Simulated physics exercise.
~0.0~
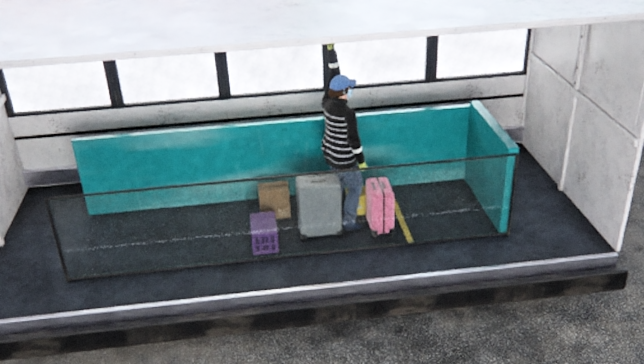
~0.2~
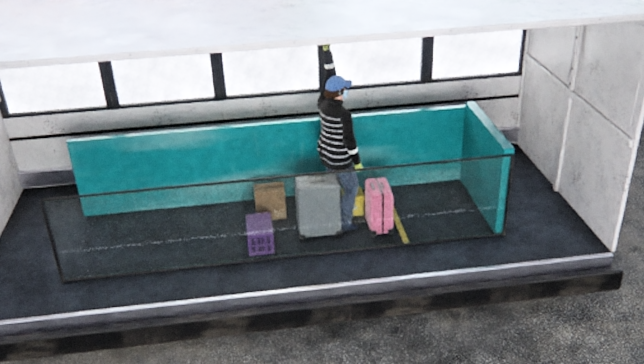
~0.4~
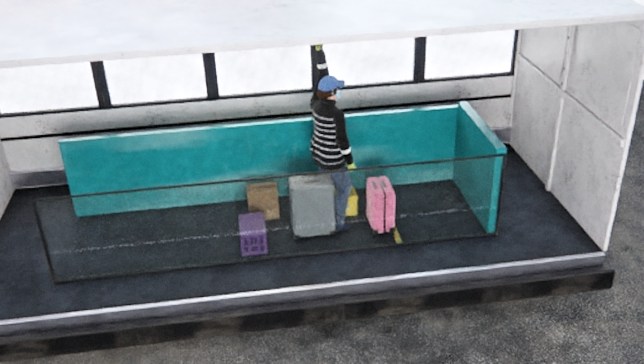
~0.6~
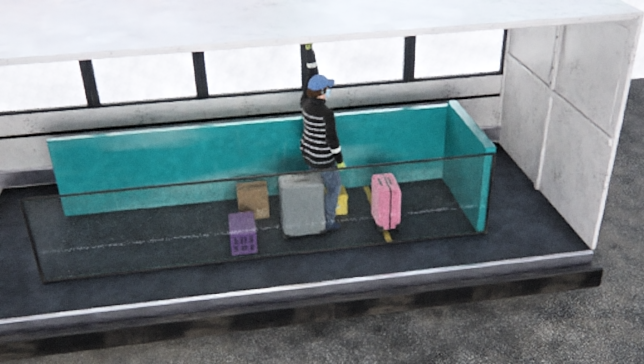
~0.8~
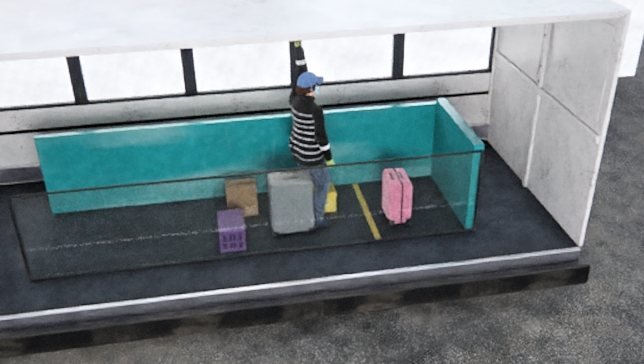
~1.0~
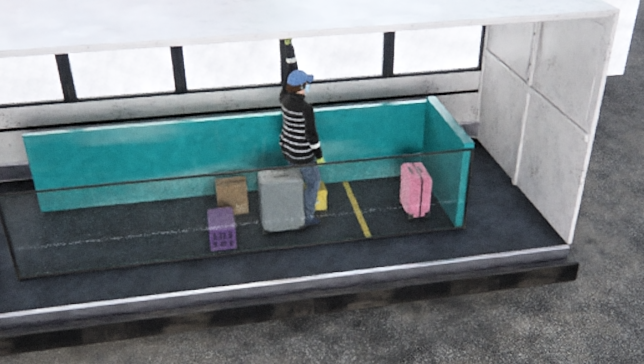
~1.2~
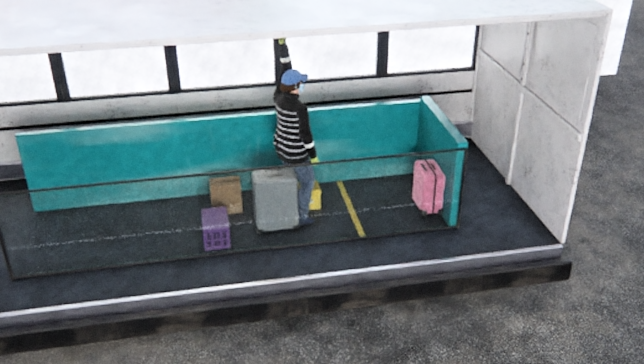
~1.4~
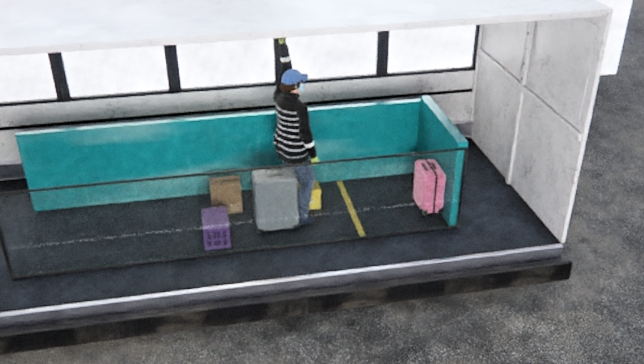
The small pink wheeled case rolled right across the bus floor, passing over the yellow line and stopping near the teal end panel, while the passenger stood steady and the big grey case, purple crate, brown carton and yellow tub stayed put left of the line.
